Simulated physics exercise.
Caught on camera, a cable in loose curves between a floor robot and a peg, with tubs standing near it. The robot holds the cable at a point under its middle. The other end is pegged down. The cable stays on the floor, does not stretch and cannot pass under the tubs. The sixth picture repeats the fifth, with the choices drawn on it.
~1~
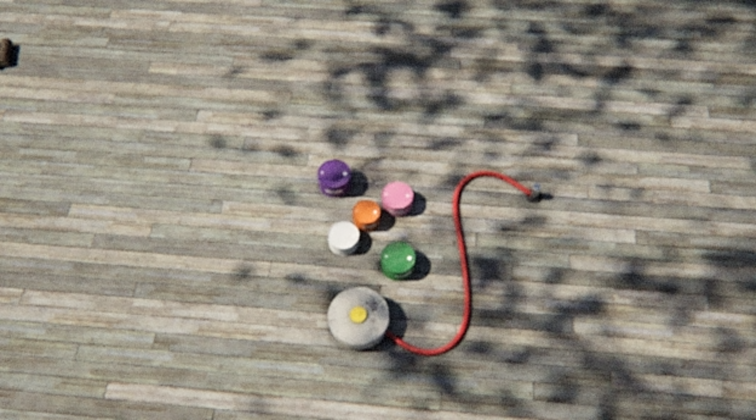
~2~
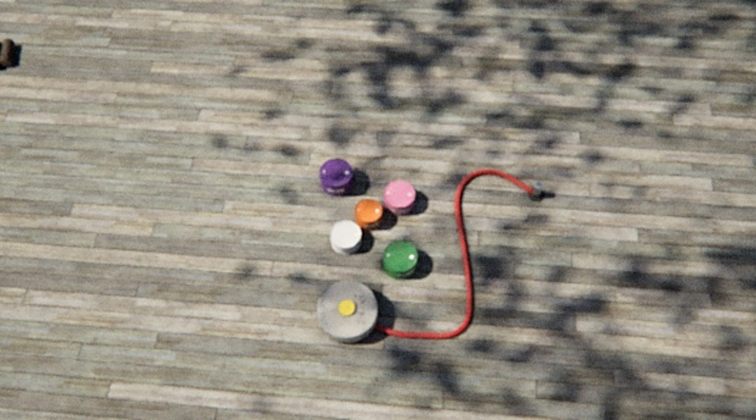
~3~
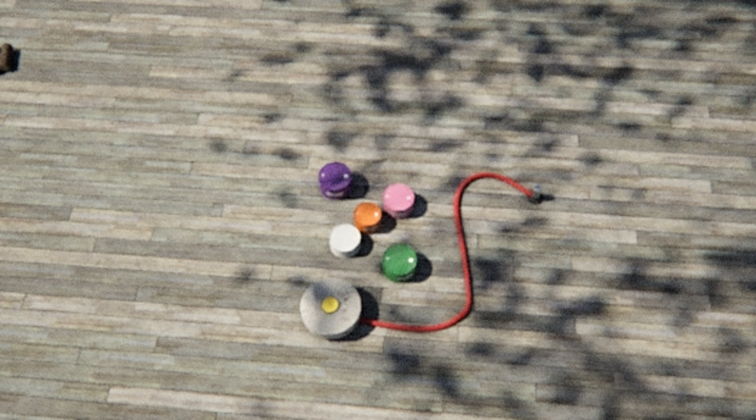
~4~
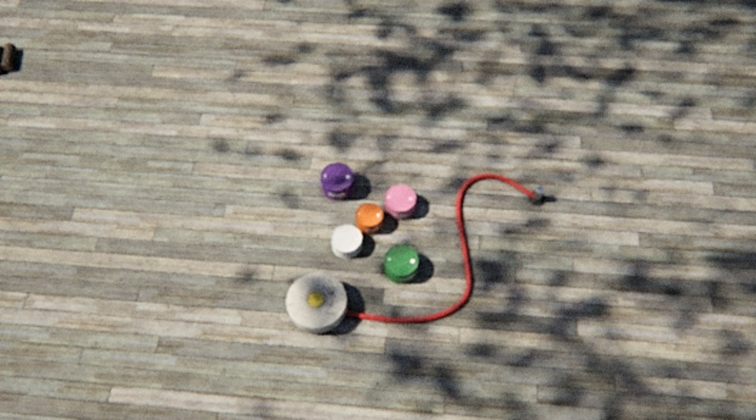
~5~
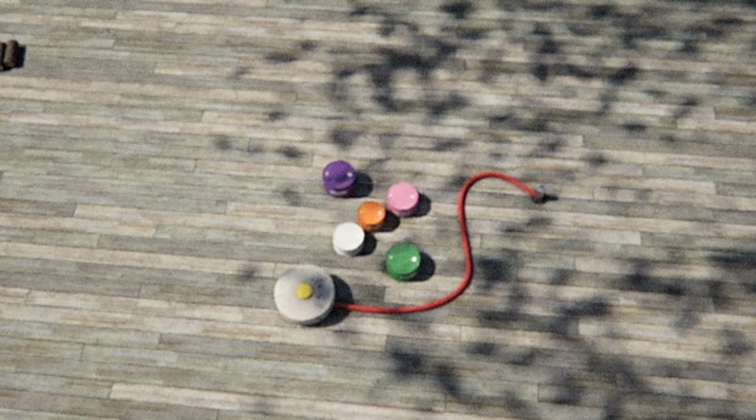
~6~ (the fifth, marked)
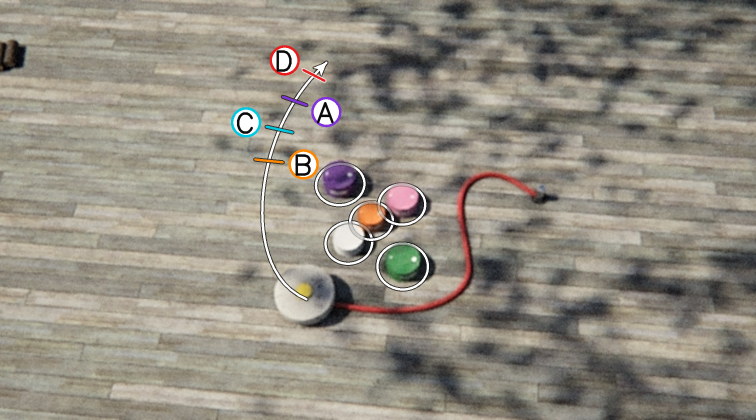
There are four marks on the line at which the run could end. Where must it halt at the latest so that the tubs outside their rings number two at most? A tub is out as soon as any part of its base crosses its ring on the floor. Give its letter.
No farther than B.
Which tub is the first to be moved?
Green.
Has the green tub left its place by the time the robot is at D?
Yes.
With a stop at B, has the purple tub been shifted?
No.
On the marked copy, A at (295, 101); B at (269, 161); C at (280, 130); D at (314, 75); the route from (307, 299) via (267, 168) to (326, 63).
With B. Early on, robot (267, 251).
Further on, robot (261, 199).
At the end, robot (267, 156); green tub (399, 245); one over the rings.
As for the rest, A has five over the rings; C has three over the rings; D has five over the rings.
